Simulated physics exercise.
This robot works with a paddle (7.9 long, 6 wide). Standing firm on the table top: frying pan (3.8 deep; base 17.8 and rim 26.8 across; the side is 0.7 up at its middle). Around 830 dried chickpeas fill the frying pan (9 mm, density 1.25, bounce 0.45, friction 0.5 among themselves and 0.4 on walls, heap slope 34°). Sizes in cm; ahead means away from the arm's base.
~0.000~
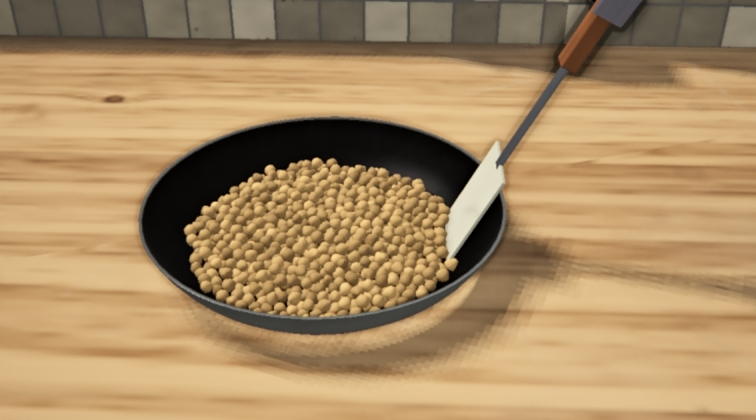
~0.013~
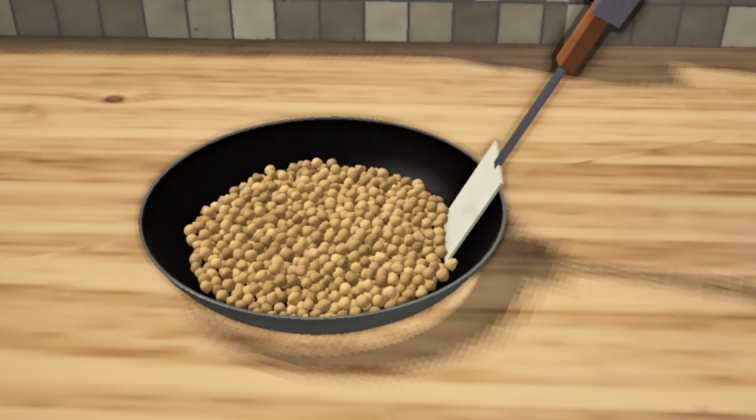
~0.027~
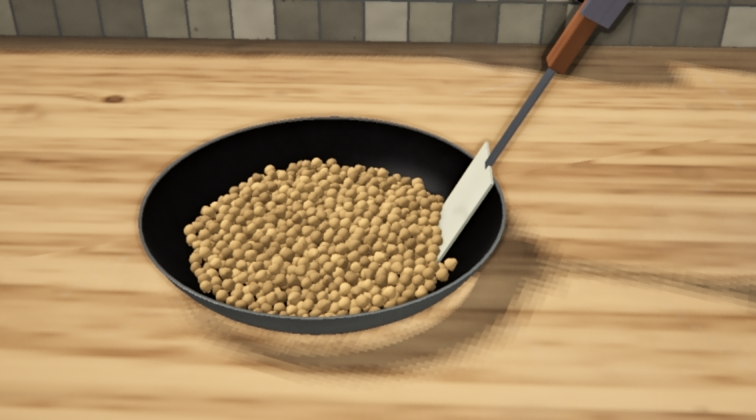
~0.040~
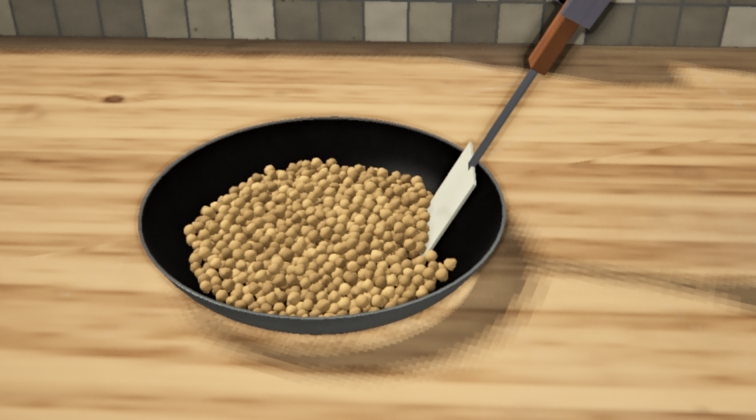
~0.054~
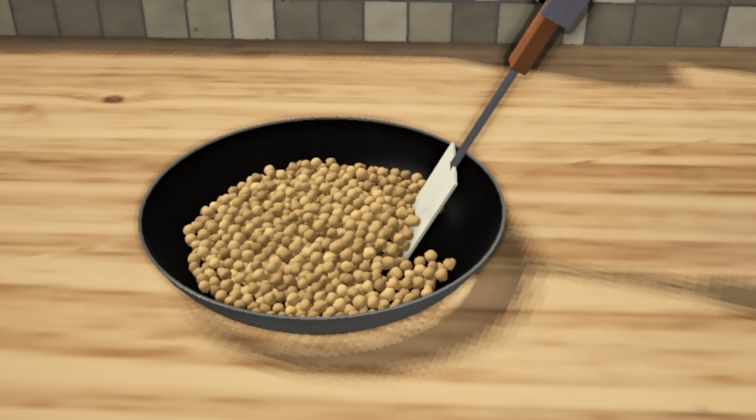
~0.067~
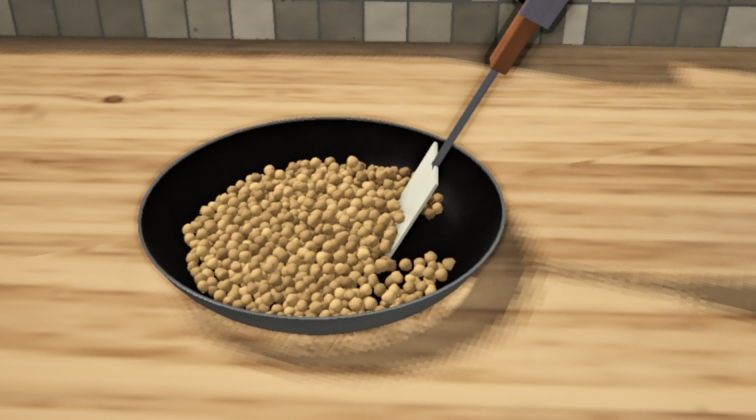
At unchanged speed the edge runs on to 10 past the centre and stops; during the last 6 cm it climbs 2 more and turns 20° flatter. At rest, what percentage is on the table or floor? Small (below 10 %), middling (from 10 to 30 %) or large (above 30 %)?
Share on the table or floor: Middling (from 10 to 30 %).
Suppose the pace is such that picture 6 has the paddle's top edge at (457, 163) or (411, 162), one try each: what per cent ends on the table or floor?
Some 5 and 20 per cent.
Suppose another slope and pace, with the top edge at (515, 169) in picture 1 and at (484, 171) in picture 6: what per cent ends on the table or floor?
About 5 per cent.
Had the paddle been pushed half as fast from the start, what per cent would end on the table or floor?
Then about 5 per cent.
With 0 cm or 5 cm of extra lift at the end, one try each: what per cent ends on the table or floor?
Some 10 and 10 per cent.
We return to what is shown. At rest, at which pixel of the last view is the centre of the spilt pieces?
Near (35, 232).
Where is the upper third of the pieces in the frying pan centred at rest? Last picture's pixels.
Near (221, 223).
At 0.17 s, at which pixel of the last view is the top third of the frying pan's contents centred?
Around (247, 209).
After 0.12 s, sloping 63°, highest piece 8 above the table; 827 in the frying pan.
After 0.17 s, sloping 58°, highest piece 9 above the table; 827 in the frying pan.
After 0.40 s, sloping 43°, highest piece 10 above the table; 709 in the frying pan, 113 on the table or floor, 5 on the blade or in flight.
After 1.45 s, sloping 43°, highest piece 4 above the table; 708 in the frying pan, 119 on the table or floor.
In the end, 708 in the frying pan, 119 on the table or floor. That is 14 % on the table or floor.
